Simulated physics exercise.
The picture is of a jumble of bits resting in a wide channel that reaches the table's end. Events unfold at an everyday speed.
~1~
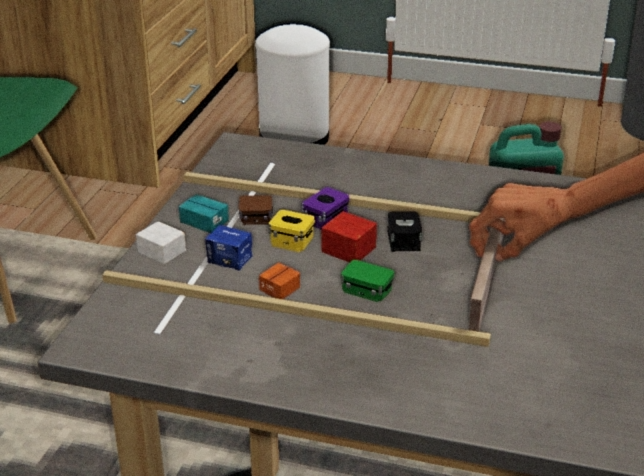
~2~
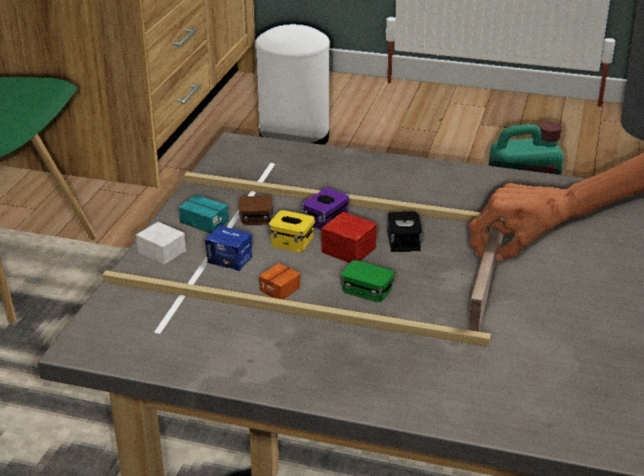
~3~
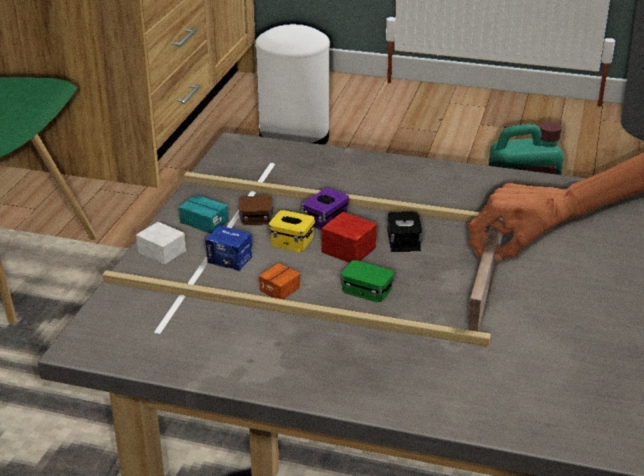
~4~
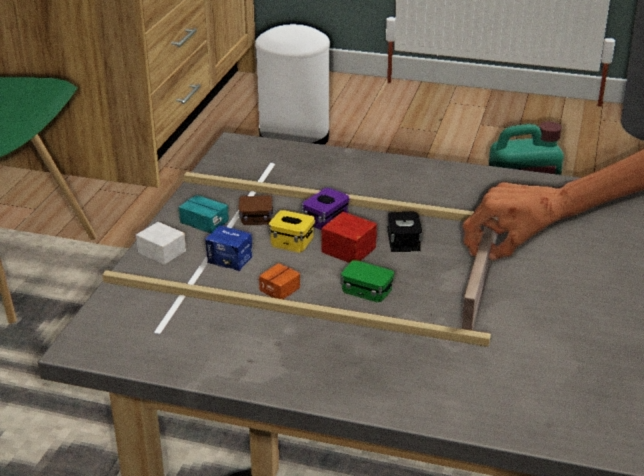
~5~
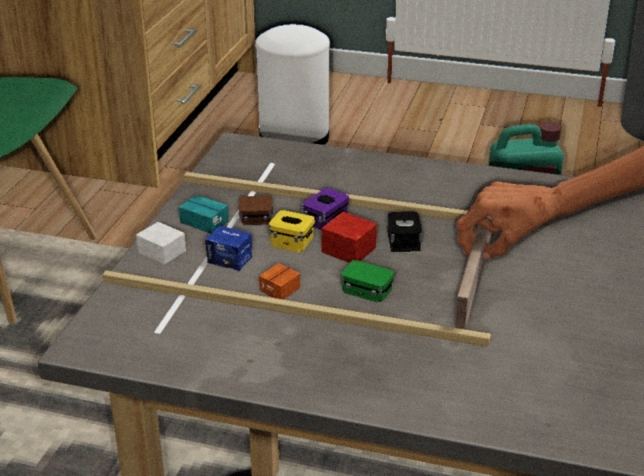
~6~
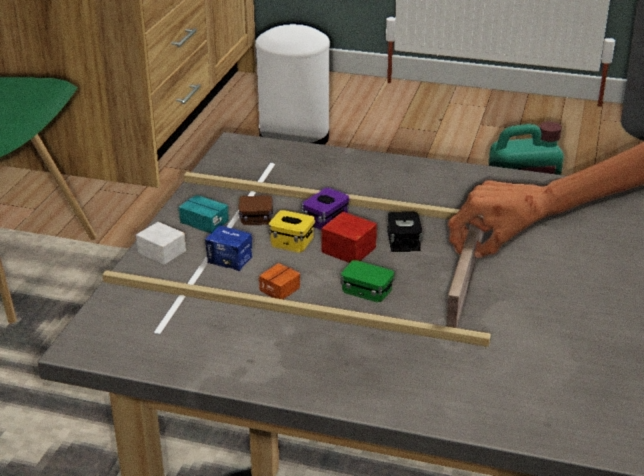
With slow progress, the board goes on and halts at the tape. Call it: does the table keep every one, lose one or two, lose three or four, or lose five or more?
It loses one or two.
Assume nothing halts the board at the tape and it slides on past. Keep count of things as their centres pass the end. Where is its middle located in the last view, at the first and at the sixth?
(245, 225), later (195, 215).
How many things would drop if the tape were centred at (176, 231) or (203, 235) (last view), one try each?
It comes to 7, then 3.
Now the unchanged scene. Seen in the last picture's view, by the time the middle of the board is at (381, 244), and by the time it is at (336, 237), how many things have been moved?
That gives 2 for the first and 6 for the second.
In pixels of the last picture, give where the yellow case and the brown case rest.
In the last picture the yellow case sits around (173, 211) and the brown case around (170, 197).
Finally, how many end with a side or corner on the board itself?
The figure is 3.
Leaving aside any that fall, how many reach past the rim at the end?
Overhanging: 2.
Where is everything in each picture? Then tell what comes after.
In the first frame, white block (161, 243); turquoise box (204, 214); brown case (256, 211); board (490, 260); tape (222, 238).
In the second frame, turquoise box (204, 214); green case (367, 283).
In the third frame, brown case (256, 211); orange box (280, 282).
In the fourth frame, white block (161, 243); purple case (326, 210).
In the fifth frame, turquoise box (204, 214); yellow case (292, 232).
In the sixth frame, white block (161, 243); turquoise box (204, 214); brown case (256, 211); board (469, 257); tape (222, 238).
A little later, none off yet; white block at rest near (161, 243); turquoise box at rest near (204, 214); brown case at rest near (256, 211).
When it is over, the number that fall off is one or two; down, turquoise box.
